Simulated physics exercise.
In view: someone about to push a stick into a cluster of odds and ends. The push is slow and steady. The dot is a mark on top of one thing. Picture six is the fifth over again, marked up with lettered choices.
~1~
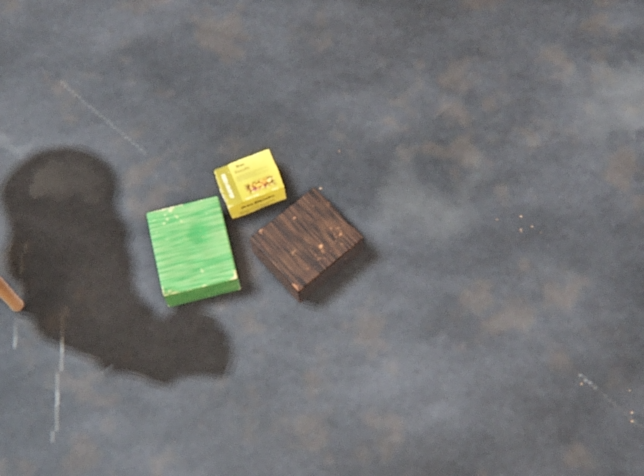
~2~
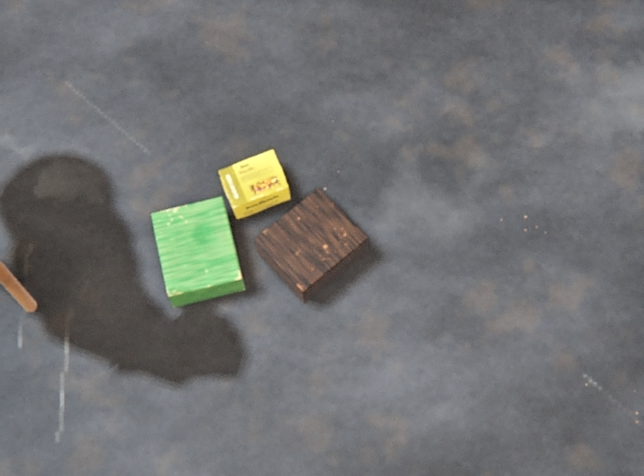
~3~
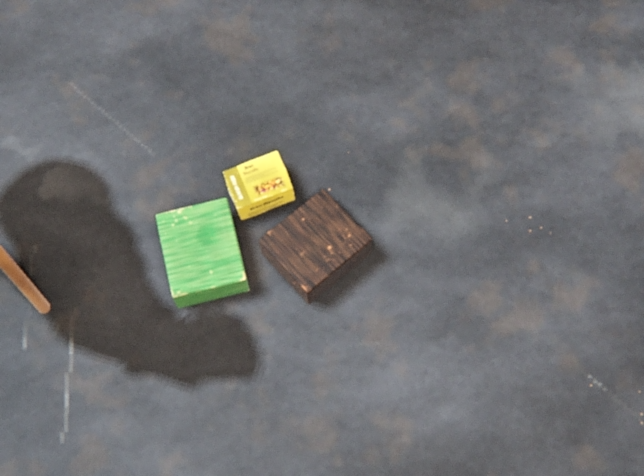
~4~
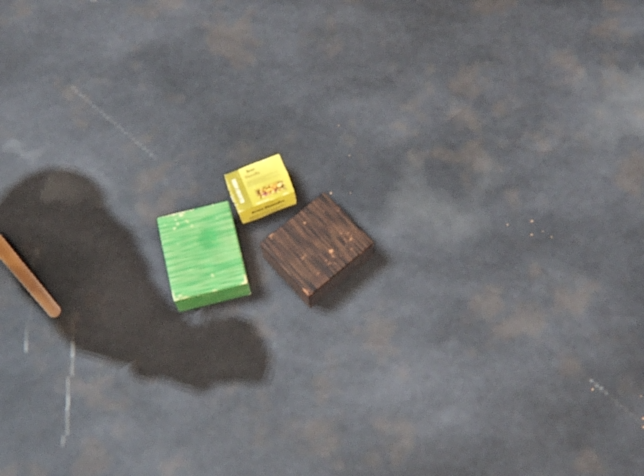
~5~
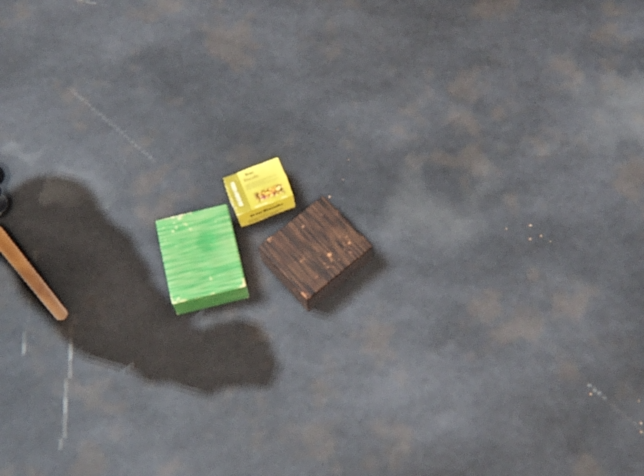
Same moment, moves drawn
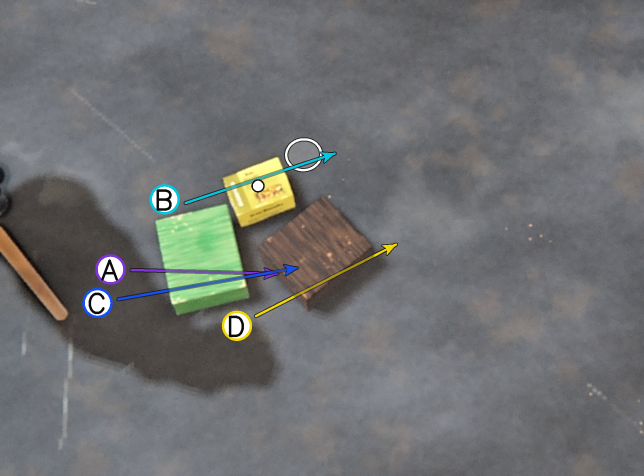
In the video, a green block, a yellow packet and a dark block sit clustered on a mottled grey surface as a wooden stick slides in from the left, its shadow spreading rightward, while the view drifts slightly.
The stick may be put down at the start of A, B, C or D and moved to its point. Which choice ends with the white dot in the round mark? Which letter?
With A the dot lies in the ring.
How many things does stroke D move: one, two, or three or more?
In all, one.
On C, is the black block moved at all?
On that stroke, yes.
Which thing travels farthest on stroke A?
It is the green block.
On the marked copy, A from (132, 270) to (277, 274); B from (185, 203) to (335, 154); C from (118, 299) to (298, 268); D from (256, 316) to (396, 245); the ring at (304, 154); the white dot at (258, 186).
Following A. Soon after the start, foot of the stick (184, 272); yellow packet (268, 187); green block (224, 255).
Later, foot of the stick (236, 273); yellow packet (292, 172); green block (273, 248); black block (365, 240).
In the end, foot of the stick (278, 274); yellow packet (305, 163); green block (310, 242); black block (399, 222); the dot on the yellow packet is in the ring.
As for the rest, B leaves the dotted thing at (321, 189); C leaves the dotted thing at (273, 158); D leaves the dotted thing at (259, 192).
